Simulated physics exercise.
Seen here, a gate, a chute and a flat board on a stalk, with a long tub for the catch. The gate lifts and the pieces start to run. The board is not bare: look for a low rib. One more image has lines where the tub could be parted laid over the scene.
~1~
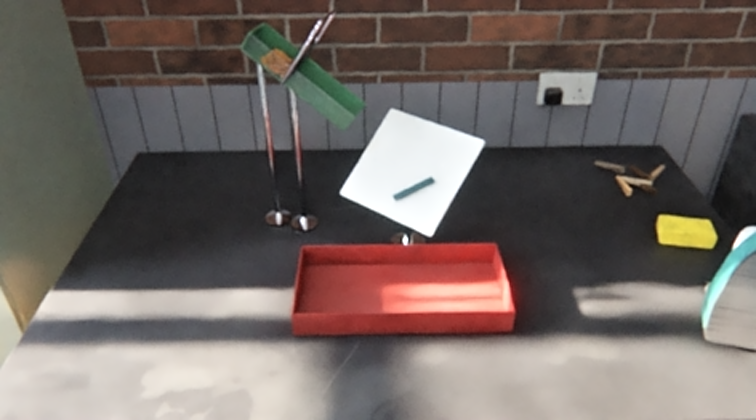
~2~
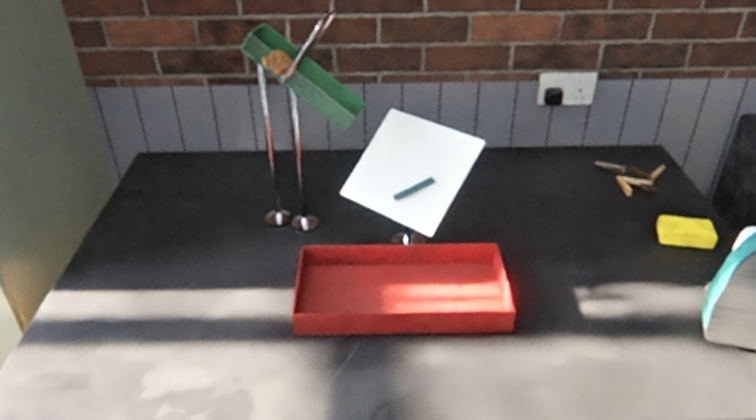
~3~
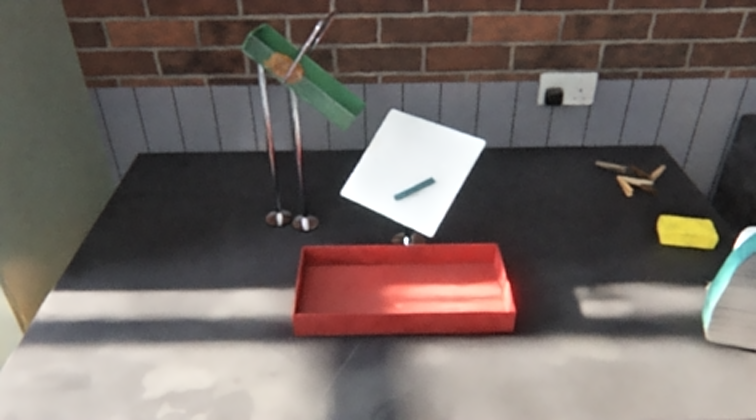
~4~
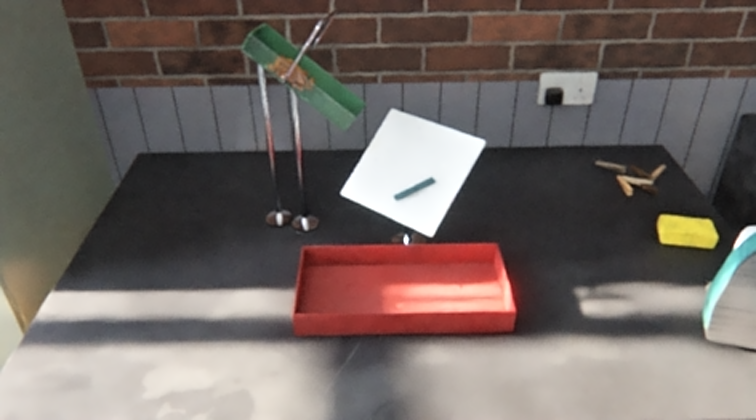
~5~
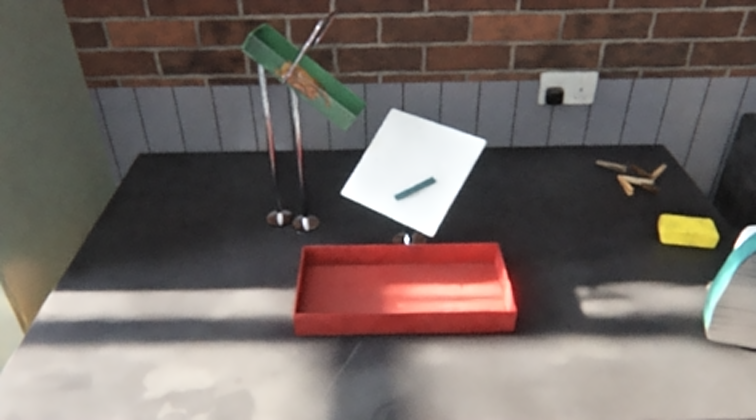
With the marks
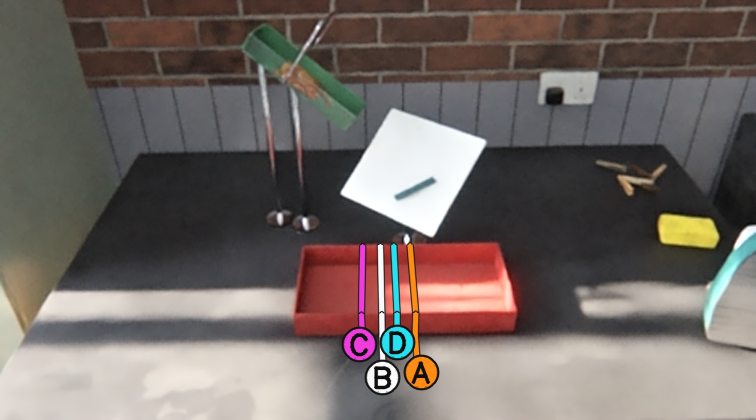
Small brown pieces slide down the sloping green chute, spreading out above the dark table.
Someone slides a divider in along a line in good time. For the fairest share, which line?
I would pick line C.
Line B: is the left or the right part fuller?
The left side.
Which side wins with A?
The left side.
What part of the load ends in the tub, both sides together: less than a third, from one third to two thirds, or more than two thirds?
About that: More than two thirds.
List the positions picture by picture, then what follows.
In the first picture, load behind the gate at (281, 63), bits of cat kibble; lip of the chute at (350, 124), sloping gently.
In the second picture, middle of the board at (410, 168), tilted fairly steeply; middle of its low edge at (383, 214); of its high edge at (436, 124).
In the third picture, front corners of the tub at (293, 315) and (516, 311), empty; front of the load at (299, 79).
In the fourth picture, middle of the load at (293, 73); its front at (310, 88), about a quarter of the way to the lip; rib from (433, 176) to (392, 196).
In the fifth picture, middle of the load at (303, 81); its front at (327, 105), about two thirds of the way to the lip.
On the marked copy, line A crosses the front rim at (415, 312); line B crosses the front rim at (381, 313); line C crosses the front rim at (361, 313); line D crosses the front rim at (397, 313).
Choosing A, of what is caught, all on the left of the divider, none on the right.
Choosing B, of what is caught, nearly all on the left of the divider, a stray few on the right.
Choosing C, of what is caught, about half on the left of the divider, about half on the right.
Choosing D, of what is caught, nearly all on the left of the divider, a stray few on the right.
